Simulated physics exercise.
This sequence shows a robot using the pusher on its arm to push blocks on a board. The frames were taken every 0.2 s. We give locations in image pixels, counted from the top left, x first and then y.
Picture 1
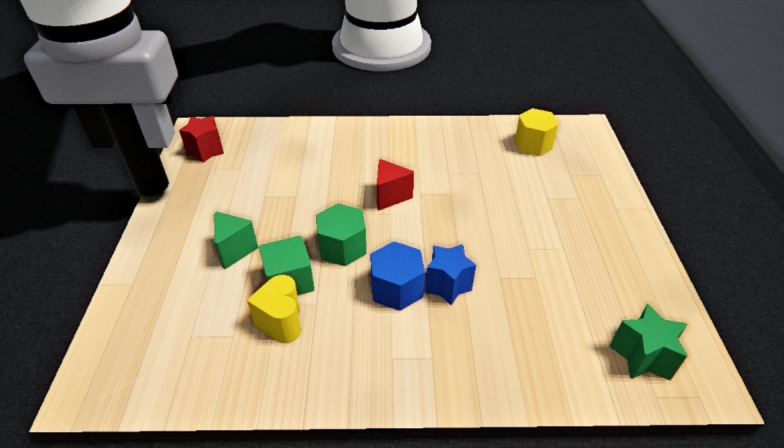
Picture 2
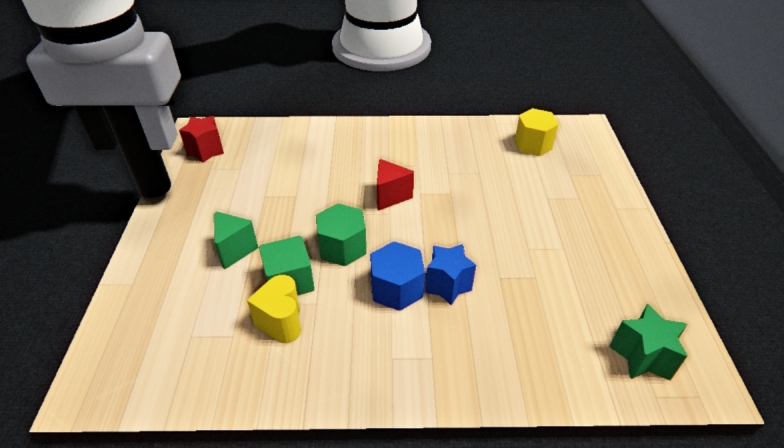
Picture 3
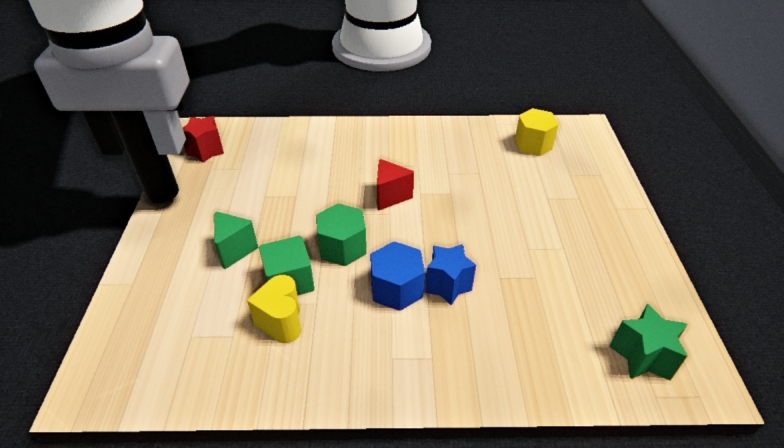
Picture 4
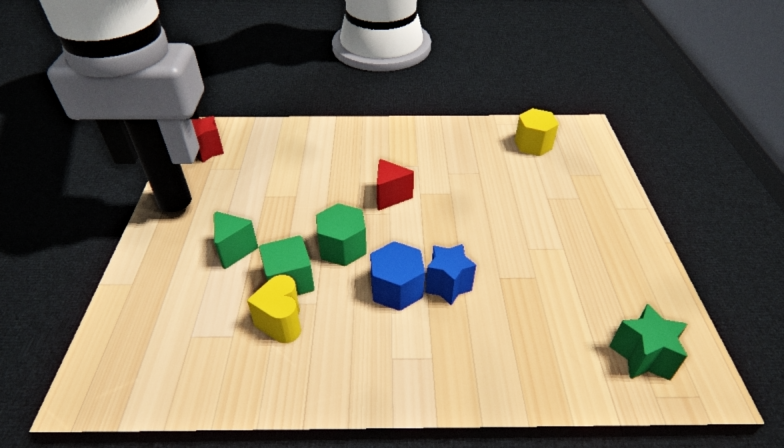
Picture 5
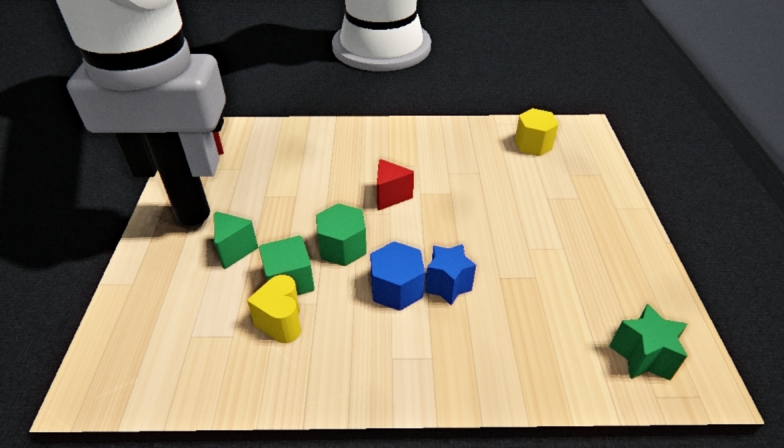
The video shows a robot arm with a dark pusher above a wooden board scattered with red, yellow, green and blue blocks. The arm moves slightly right and toward the viewer, nearing the green triangular block while the blocks stay still.
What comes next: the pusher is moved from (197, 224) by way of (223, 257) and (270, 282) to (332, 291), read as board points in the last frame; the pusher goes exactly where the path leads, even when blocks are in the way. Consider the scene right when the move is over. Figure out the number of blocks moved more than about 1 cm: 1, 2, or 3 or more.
I count three at least.
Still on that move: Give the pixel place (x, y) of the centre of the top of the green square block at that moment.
The centre of its top face lies at (371, 259).
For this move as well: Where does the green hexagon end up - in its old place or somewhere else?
By the last moment of the path, the green hexagon has stayed put.
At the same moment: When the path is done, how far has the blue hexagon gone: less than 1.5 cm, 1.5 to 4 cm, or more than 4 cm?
That one ends up 1.5 to 4 cm from where it is now.
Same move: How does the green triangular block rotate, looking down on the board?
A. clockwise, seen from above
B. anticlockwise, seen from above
B: Anticlockwise, seen from above.
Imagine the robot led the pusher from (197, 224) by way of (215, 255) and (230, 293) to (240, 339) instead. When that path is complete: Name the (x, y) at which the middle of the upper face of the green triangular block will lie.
It sits at (246, 233).
The first path, step by step. One third of the way, pusher (220, 249); green triangular block (247, 234).
Two thirds of the way, pusher (269, 273); green triangular block (283, 232), turned 30° anticlockwise; green square block (308, 258), turned 40° clockwise.
At the end, pusher (331, 283); green triangular block (287, 232), turned 50° anticlockwise; green square block (371, 259), turned 15° clockwise; green hexagon not moved; blue hexagon (421, 265); blue star block (466, 256), turned 25° anticlockwise.
